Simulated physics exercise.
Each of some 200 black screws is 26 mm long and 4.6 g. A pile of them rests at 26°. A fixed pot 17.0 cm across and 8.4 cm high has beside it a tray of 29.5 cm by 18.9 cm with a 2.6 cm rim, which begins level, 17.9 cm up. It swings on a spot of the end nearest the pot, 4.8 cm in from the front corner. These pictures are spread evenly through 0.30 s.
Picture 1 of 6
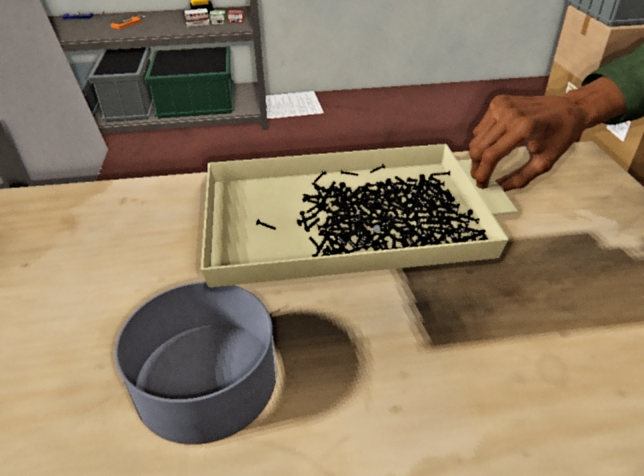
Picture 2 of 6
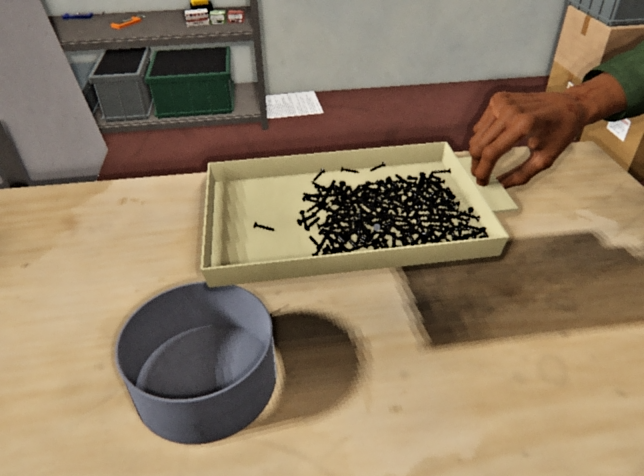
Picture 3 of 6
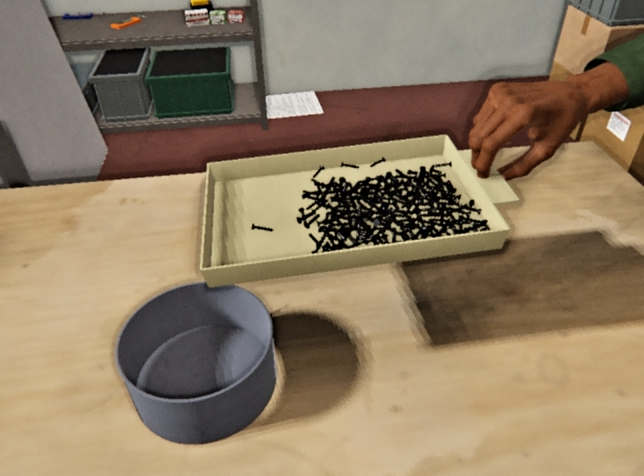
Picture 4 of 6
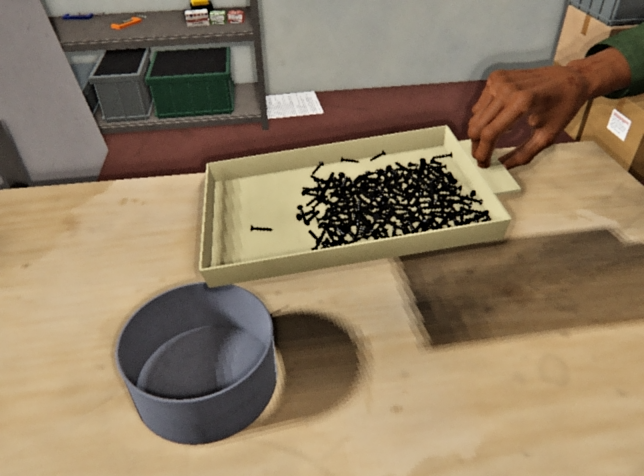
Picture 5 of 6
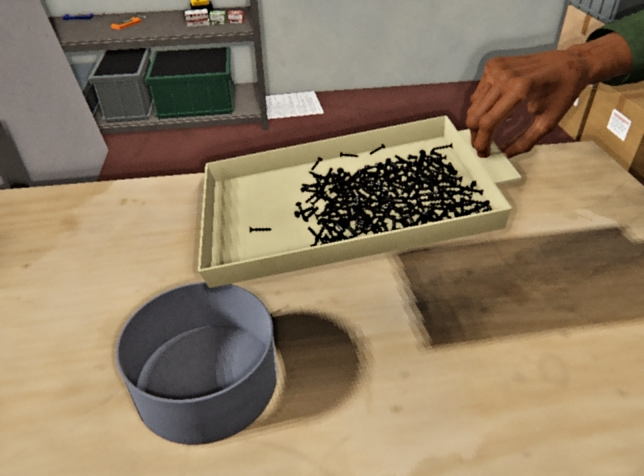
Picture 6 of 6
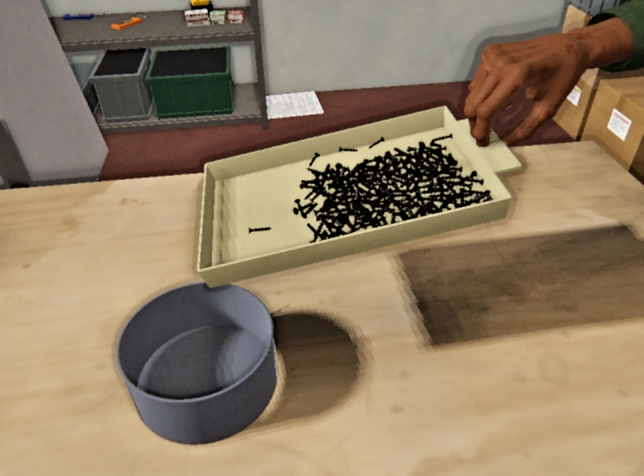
At first, a pale yellow tray with a heap of small black screws toward its right side sits level above a wooden table, behind a round blue-grey pot, a hand at its right end. The hand then slowly raises that end, slanting the tray down toward the left, while the heap barely shifts.
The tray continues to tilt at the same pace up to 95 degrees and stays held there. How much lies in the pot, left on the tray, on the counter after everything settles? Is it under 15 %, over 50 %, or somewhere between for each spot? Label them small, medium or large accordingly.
Pot - large, left on the tray - small, counter - medium.
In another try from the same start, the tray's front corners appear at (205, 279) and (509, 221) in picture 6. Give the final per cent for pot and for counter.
Pot 60 % / counter 40 %.
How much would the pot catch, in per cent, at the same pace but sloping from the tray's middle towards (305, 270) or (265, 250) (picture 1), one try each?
I'd put it at roughly 65 per cent for the first tilt and roughly 95 per cent for the second.
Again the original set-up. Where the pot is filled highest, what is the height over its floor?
Height: Approx. 2.5 cm.
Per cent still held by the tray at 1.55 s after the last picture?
Estimate: About 95 percent.
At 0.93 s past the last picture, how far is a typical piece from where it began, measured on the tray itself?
By then it sits near 17 cm from where it began.
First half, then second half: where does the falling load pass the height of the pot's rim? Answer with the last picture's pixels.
Earlier half at about (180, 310), later half at about (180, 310) in pixels.
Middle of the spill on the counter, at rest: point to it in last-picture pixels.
Roughly at pixel (175, 305) in the last view.
Then, 0.93 s after the last picture, tilt 49 degrees; the tray holds 100 %, the pot 0 %.
Then, 1.55 s after the last picture, tilt 76 degrees; the tray holds 95 %, the pot 5 %.
Then, 2.22 s after the last picture, tilt 95 degrees; the tray holds 15 %, the pot 60 %.
In the end, pot 70 %, tray 0 %, counter 30 %.
